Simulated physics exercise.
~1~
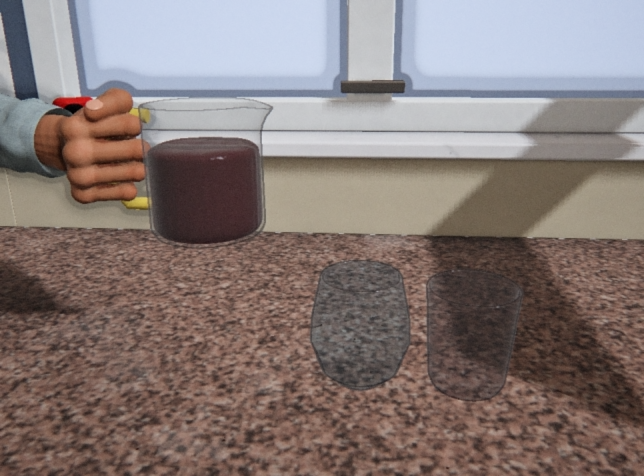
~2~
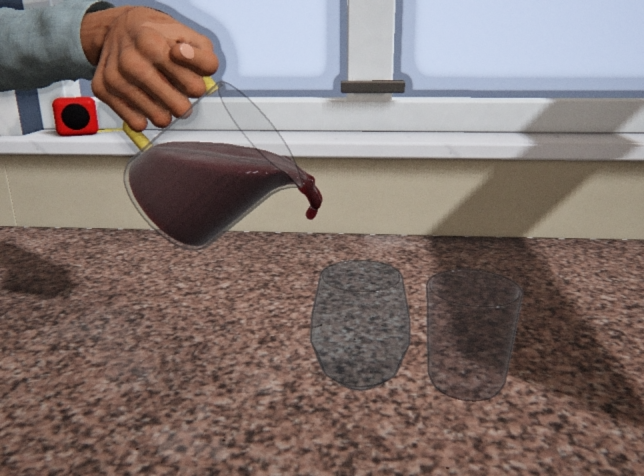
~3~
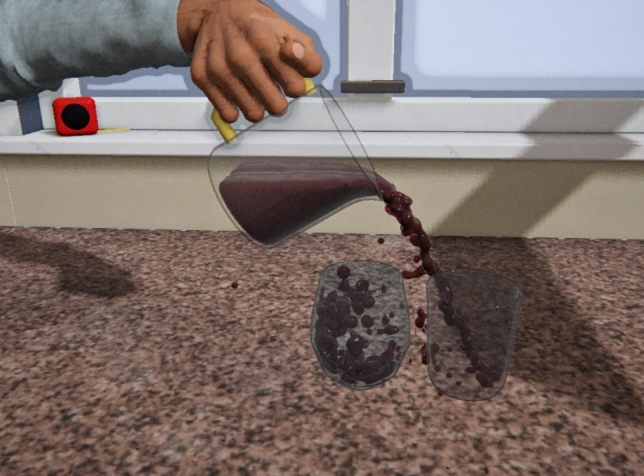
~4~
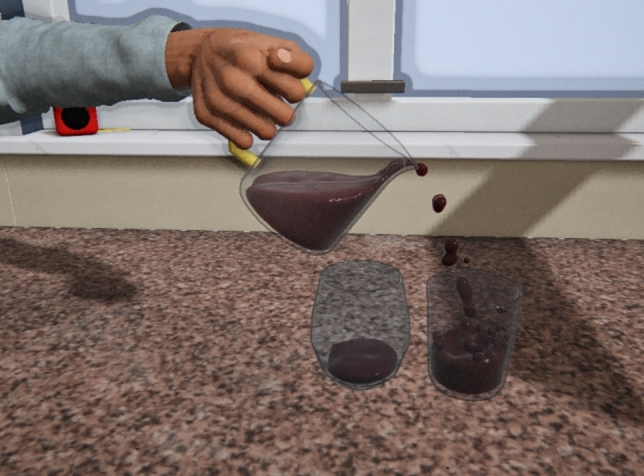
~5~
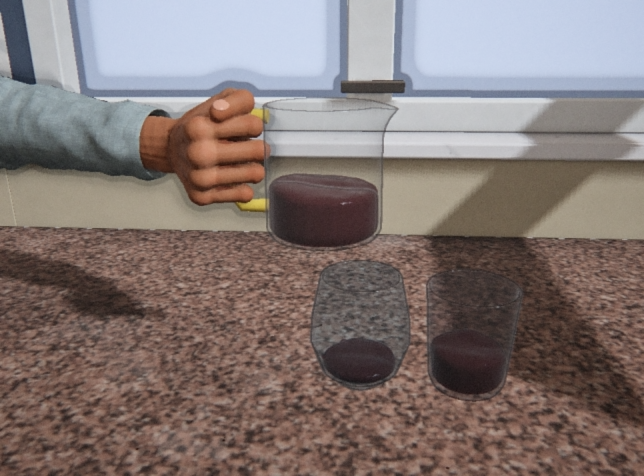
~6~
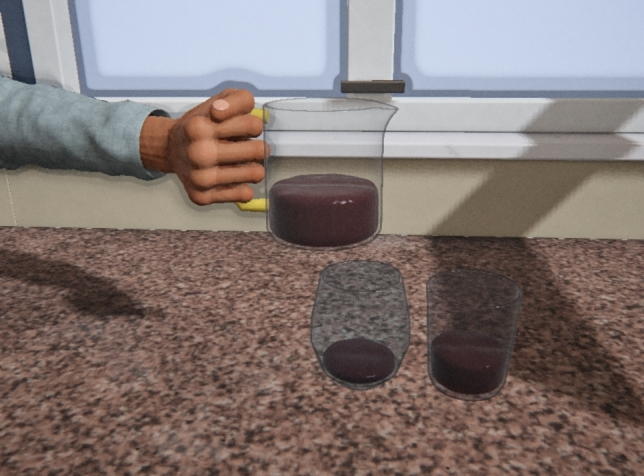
A hand in a grey-blue sleeve holds a clear pitcher of dark red wine by its yellow handle above a speckled counter, where two empty glasses stand, a round-bellied one on the left and a straighter one on the right. The hand tips the pitcher to the right, and wine begins to run from its spout. Moving right, it pours into the round-bellied glass and then the drinking glass, with a few drops scattering. The pitcher tilts back as the last drops fall. It ends upright and still, partly full, with shallow wine in both glasses and slightly more in the right one.
